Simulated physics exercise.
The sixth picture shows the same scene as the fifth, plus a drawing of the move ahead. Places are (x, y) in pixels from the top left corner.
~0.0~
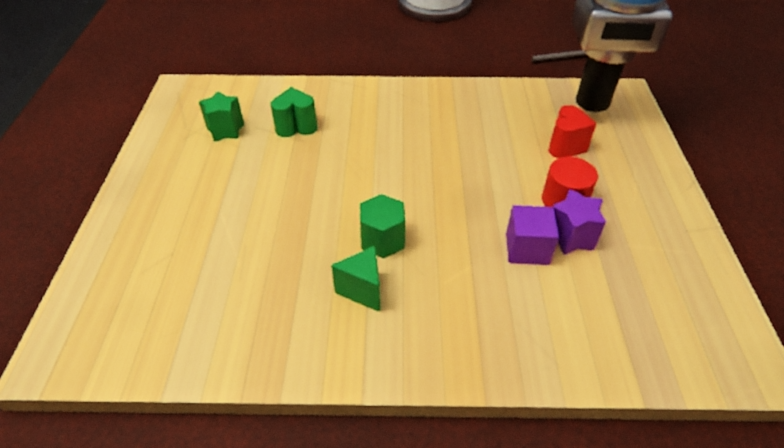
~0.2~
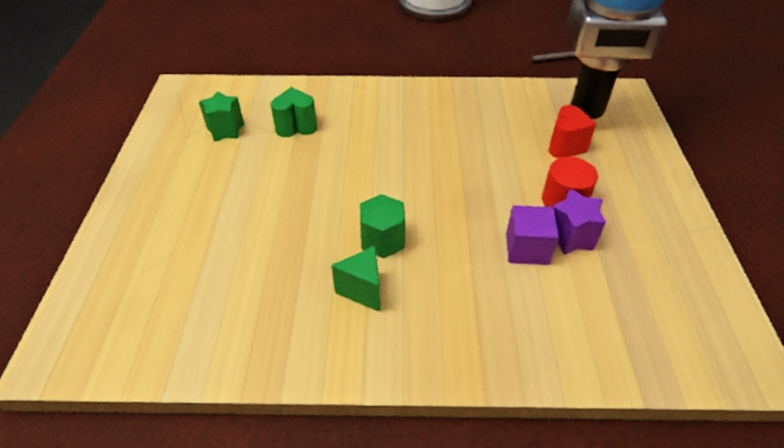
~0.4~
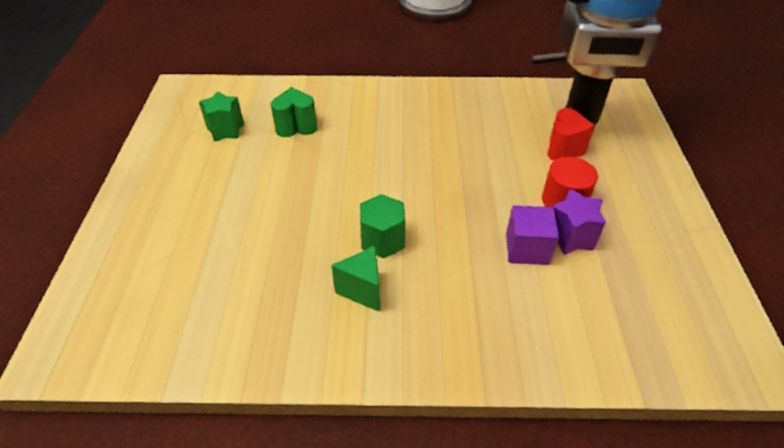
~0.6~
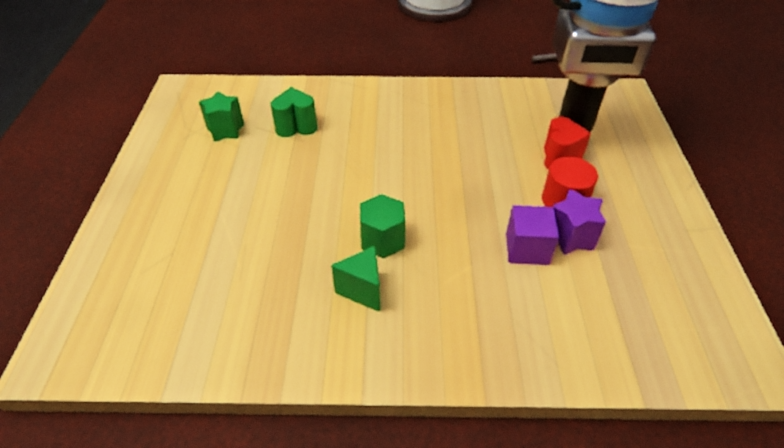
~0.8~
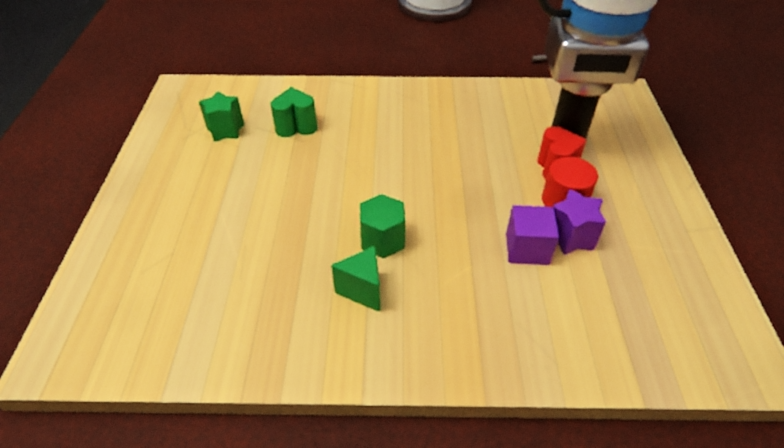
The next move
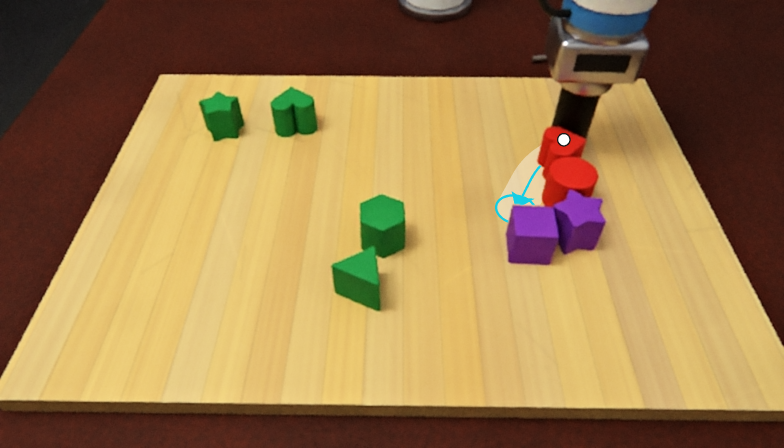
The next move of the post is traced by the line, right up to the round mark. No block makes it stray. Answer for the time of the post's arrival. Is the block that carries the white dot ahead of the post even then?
The answer is yes.
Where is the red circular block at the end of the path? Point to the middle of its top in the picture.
Its top centre lands on (577, 197).
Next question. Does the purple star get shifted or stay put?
Shifted.
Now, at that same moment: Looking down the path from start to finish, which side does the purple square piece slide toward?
Seen from start to end, it moves left.
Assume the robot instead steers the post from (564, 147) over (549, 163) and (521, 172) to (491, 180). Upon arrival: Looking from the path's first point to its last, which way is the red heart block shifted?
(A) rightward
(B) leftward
B (leftward)
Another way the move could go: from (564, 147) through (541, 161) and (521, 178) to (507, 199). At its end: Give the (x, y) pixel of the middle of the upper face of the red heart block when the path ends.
The middle of its top is at (533, 197).
The drawn path runs from (564, 147) through (543, 164) and (528, 185) to (516, 209); the dot is on the red heart block.
On the path given first. One third of the way, post at (545, 151); red heart block at (546, 159), turned 20° anticlockwise; red circular block at (576, 189); purple star at (592, 227).
Two thirds of the way, post at (531, 172); red heart block at (533, 182), turned 30° anticlockwise; red circular block at (577, 197); purple star at (598, 232), turned 25° clockwise.
At the end, post at (519, 195); purple square piece at (538, 244), turned 25° clockwise; red heart block at (531, 210), turned 60° anticlockwise; red circular block at (577, 197); purple star at (598, 232), turned 25° clockwise.
